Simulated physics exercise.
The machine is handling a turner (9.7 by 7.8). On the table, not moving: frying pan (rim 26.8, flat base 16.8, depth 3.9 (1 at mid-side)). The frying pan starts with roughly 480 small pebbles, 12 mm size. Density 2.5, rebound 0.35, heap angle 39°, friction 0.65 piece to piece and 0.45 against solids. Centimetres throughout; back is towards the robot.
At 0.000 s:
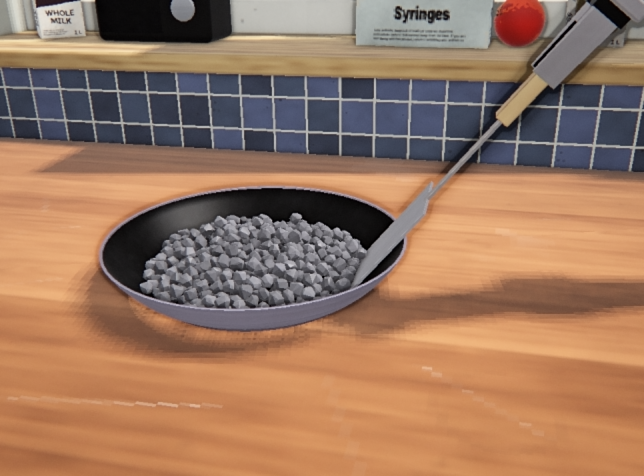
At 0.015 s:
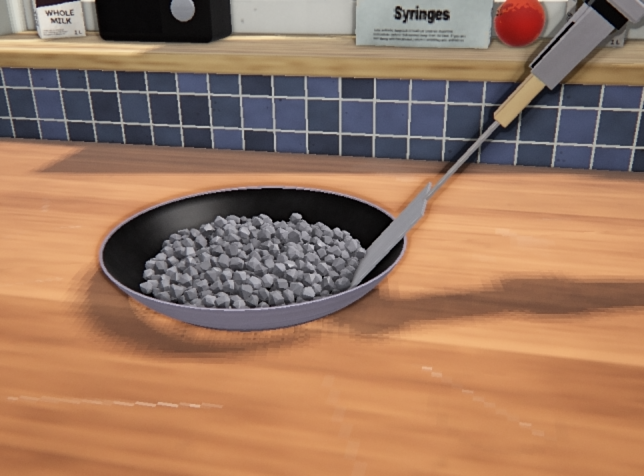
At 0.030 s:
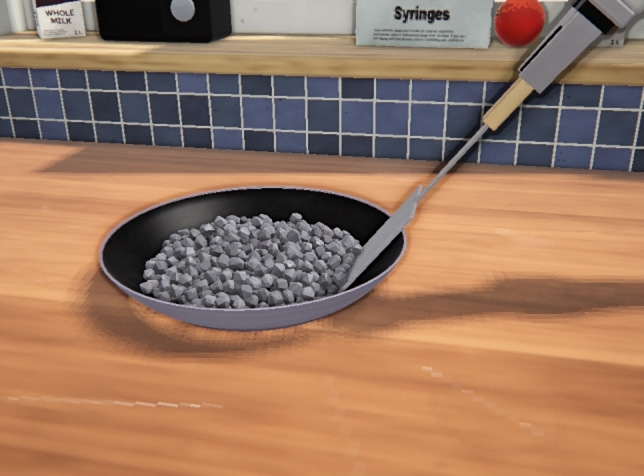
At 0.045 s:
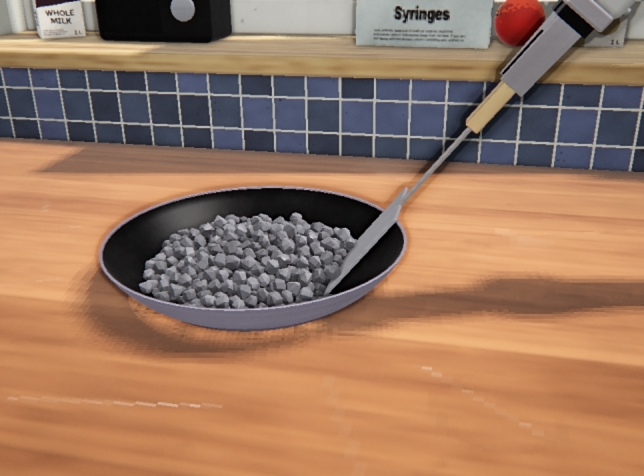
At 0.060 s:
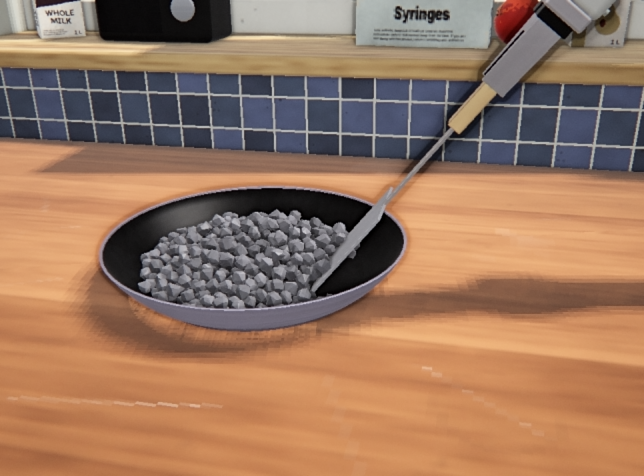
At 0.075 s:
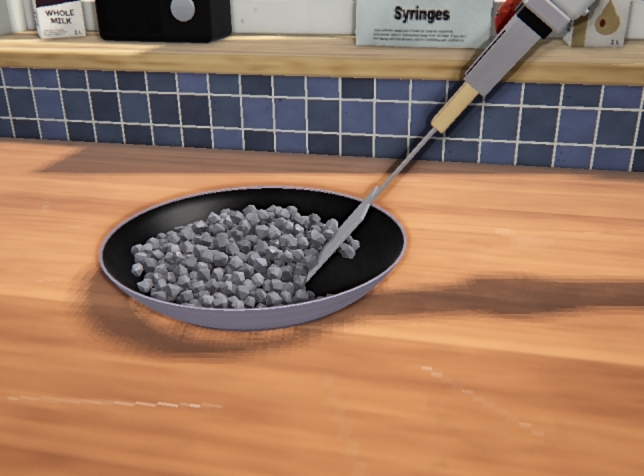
The footage shows a machine holding a turner in a dark frying pan of small grey pebbles on a wooden surface; after barely moving, the turner slides left, pushing the pebbles slightly leftward and exposing more of the pan's right side.
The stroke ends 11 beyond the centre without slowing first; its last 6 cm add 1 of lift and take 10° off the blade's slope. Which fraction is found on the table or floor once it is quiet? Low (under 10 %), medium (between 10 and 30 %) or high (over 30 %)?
Answer: High; over 30 % of the small pebbles finish on the table or floor.
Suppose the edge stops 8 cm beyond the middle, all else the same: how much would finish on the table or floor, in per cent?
Then about 15 per cent.
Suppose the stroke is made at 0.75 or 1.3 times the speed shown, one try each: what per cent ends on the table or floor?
Some 40 and 45 per cent.
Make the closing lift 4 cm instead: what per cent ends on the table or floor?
About 35 per cent.
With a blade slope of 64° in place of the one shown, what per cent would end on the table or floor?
In that case some 45 per cent.
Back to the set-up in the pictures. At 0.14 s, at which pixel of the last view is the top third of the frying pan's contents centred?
Near (215, 239).
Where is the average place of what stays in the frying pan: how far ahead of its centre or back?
About 2.5 cm ahead.
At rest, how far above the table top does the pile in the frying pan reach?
Roughly 5.0 cm.
After 0.14 s, sloping 52°, highest piece 8 above the table; 475 in the frying pan.
After 0.20 s, sloping 49°, highest piece 6 above the table; 473 in the frying pan, 2 on the blade or in flight.
After 0.43 s, sloping 42°, highest piece 8 above the table; 280 in the frying pan, 153 on the table or floor, 42 on the blade or in flight.
After 1.48 s, sloping 42°, highest piece 5 above the table; 280 in the frying pan, 195 on the table or floor.
At rest, 280 in the frying pan, 195 on the table or floor. That is 41 % on the table or floor.
